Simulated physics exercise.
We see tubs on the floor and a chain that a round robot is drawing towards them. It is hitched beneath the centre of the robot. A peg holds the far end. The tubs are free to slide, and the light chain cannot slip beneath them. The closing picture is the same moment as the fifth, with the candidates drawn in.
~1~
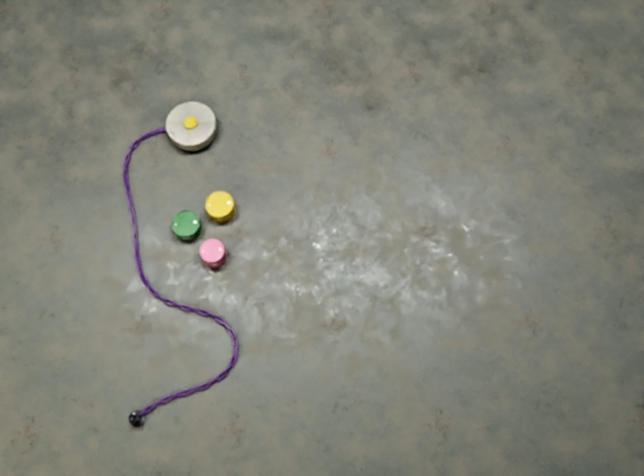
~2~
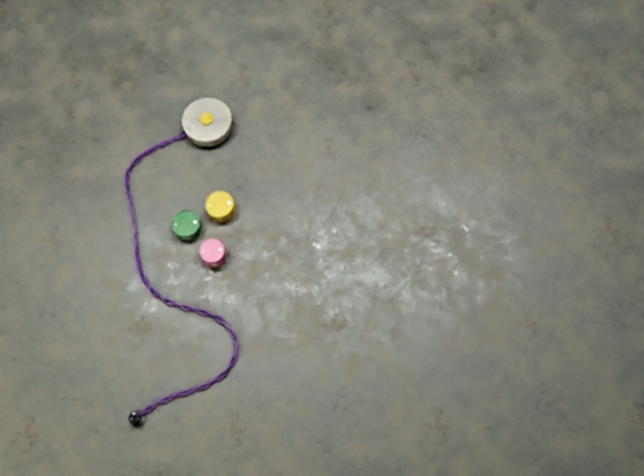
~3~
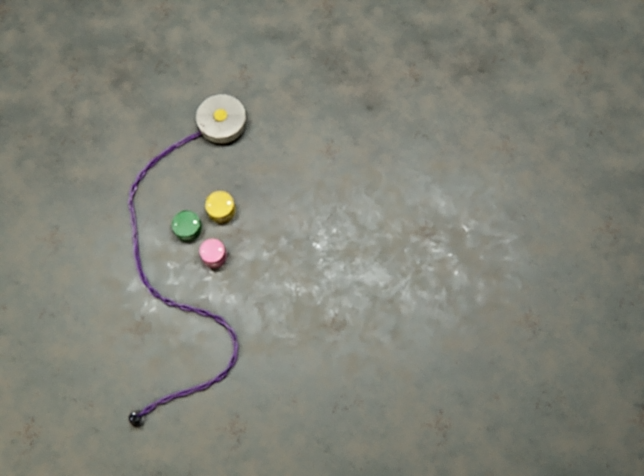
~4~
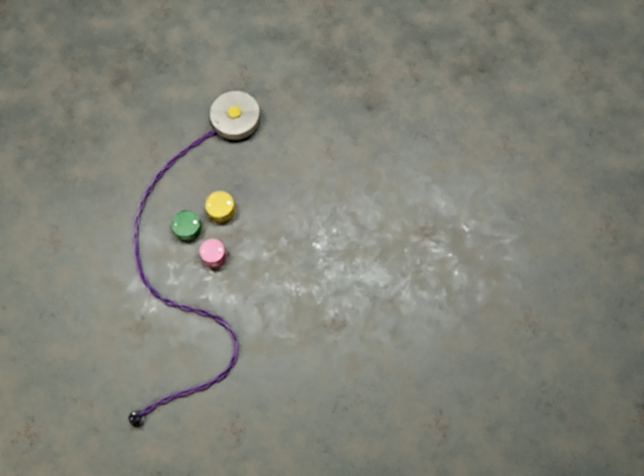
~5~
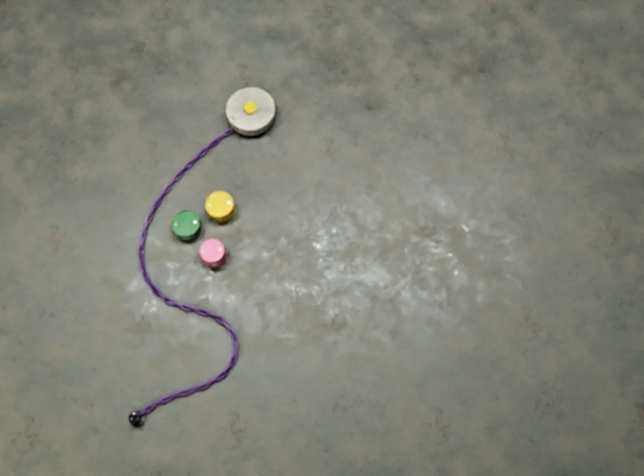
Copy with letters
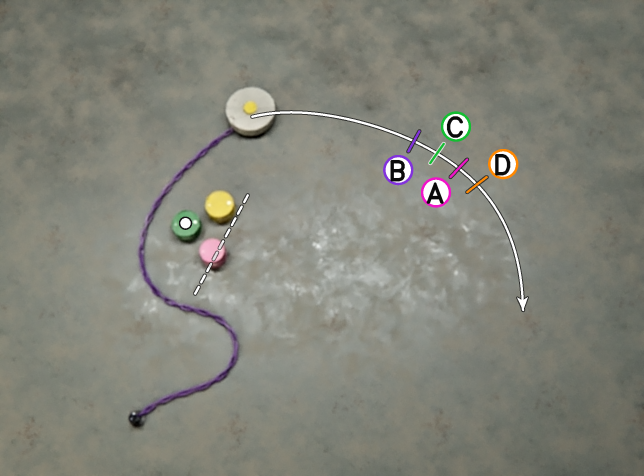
A mottled grey floor with a pale, scuffed patch across its middle is seen from above by a still camera. Three small tubs, green, yellow and pink, sit clustered left of centre, with a purple cord curving around their left side from a round, whitish robot above to a dark peg below. The robot glides slowly rightward and slightly up, drawing the cord's upper part straighter and closer to the unmoving tubs.
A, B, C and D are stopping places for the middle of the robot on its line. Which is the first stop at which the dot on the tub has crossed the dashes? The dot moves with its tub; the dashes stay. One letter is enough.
As far as tick D.
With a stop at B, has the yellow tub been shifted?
By then, no.
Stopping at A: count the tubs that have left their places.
Three.
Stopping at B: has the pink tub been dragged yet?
No.
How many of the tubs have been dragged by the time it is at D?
Three.
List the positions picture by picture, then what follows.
In the first picture, pink tub (213, 253); green tub (187, 226); yellow tub (221, 207).
In the second picture, robot (208, 123); pink tub (213, 253).
In the third picture, robot (222, 120); yellow tub (221, 207).
In the fourth picture, robot (236, 116); pink tub (213, 253).
In the fifth picture, robot (251, 112); yellow tub (221, 207); peg (135, 418); pink tub (213, 253).
On the copy, A at (459, 168); B at (414, 141); C at (437, 153); D at (477, 185); the dashed line at (223, 241); the route from (252, 117) via (435, 152) to (523, 310); the white dot at (186, 223).
On D. First, robot (337, 112); green tub (187, 226).
Then, robot (417, 138); green tub (193, 229).
Finally, robot (479, 181); pink tub (217, 269); green tub (233, 248); yellow tub (256, 233); the dot on the green tub is over the dashed line.
By contrast, A leaves the dotted tub short, at (220, 241); B leaves the dotted tub short, at (191, 228); C leaves the dotted tub short, at (206, 233).
